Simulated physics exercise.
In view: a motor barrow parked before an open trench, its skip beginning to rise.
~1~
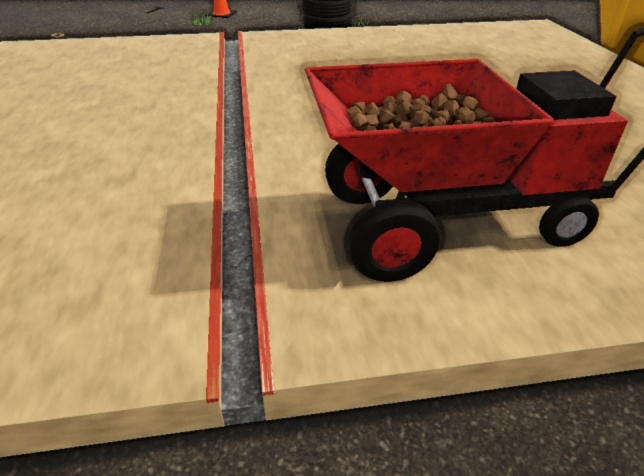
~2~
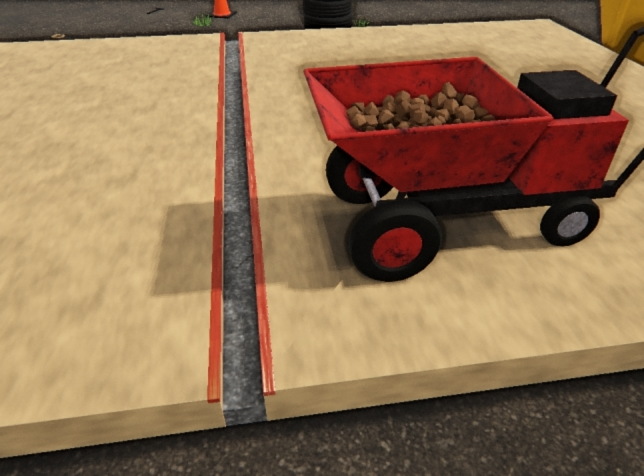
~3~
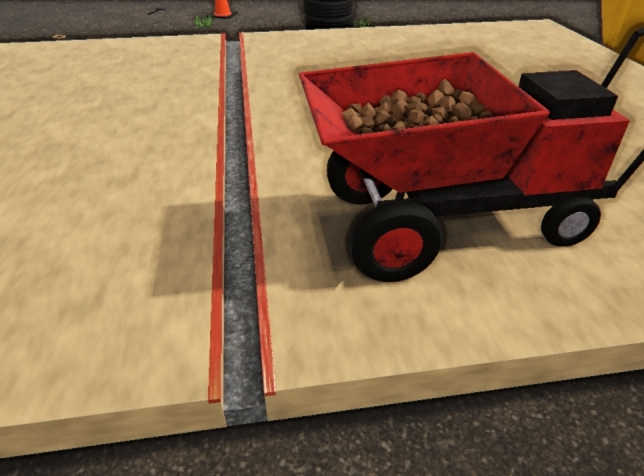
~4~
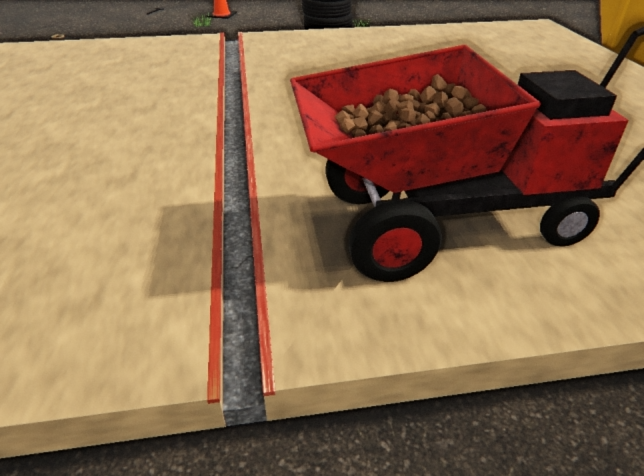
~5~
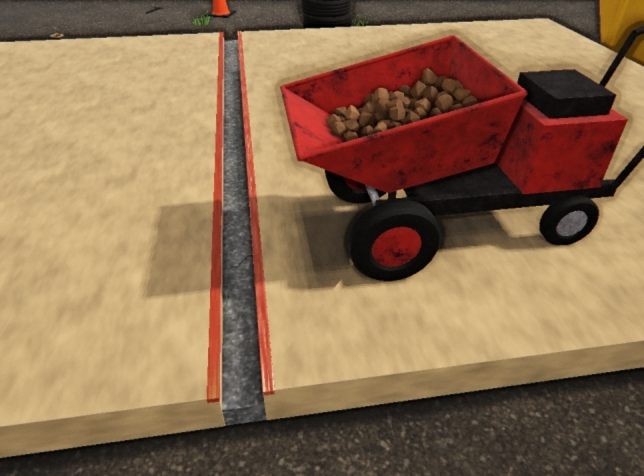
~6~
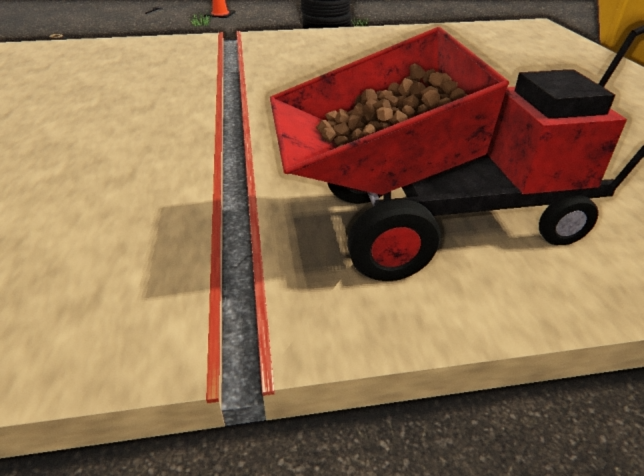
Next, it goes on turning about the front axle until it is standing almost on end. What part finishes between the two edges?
The trench never gets most of the load.
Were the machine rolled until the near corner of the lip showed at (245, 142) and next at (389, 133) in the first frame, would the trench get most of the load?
A minority; a minority.
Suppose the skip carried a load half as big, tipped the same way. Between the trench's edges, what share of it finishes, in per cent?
Roughly 50 per cent of it.
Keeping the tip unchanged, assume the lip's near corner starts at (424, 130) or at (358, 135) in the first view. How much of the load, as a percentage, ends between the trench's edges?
First spot: About 30 percent; second spot: About 40 percent.
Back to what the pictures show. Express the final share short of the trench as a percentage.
About 0 %.
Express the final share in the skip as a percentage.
Some 40 per cent.
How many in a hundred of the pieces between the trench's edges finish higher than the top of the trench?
Around 40 per cent.
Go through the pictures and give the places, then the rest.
Lip of the skip at (332, 136), level; top of the load at (442, 116), clay clods; first edge of the trench at (263, 331); far edge at (214, 336), the trench under half as wide as the skip, and about half as deep as wide, in the first frame.
Lip of the skip at (330, 138), level; top of the load at (442, 115), in the second frame.
Lip of the skip at (324, 143), tipped barely; top of the load at (436, 123), in the third frame.
Lip of the skip at (313, 149), tipped a little; top of the load at (451, 106), in the fourth frame.
Lip of the skip at (300, 159), tipped a little; top of the load at (441, 100), in the fifth frame.
Lip of the skip at (287, 172), tipped clearly; top of the load at (429, 95); first edge of the trench at (263, 331); far edge at (214, 336), in the sixth frame.
Soon, skip tipped steeply; all in the skip.
A while on, skip tipped right over; about half in the skip; a stray few short of the trench; about a third in or heaped over the trench; a small part beyond it.
Towards the end, skip tipped right over; about a third in the skip; a stray few short of the trench; about a third in or heaped over the trench; about a quarter beyond it.
Finally, skip tipped right over; about a third in the skip; a stray few short of the trench; about a third in or heaped over the trench; about a quarter beyond it.
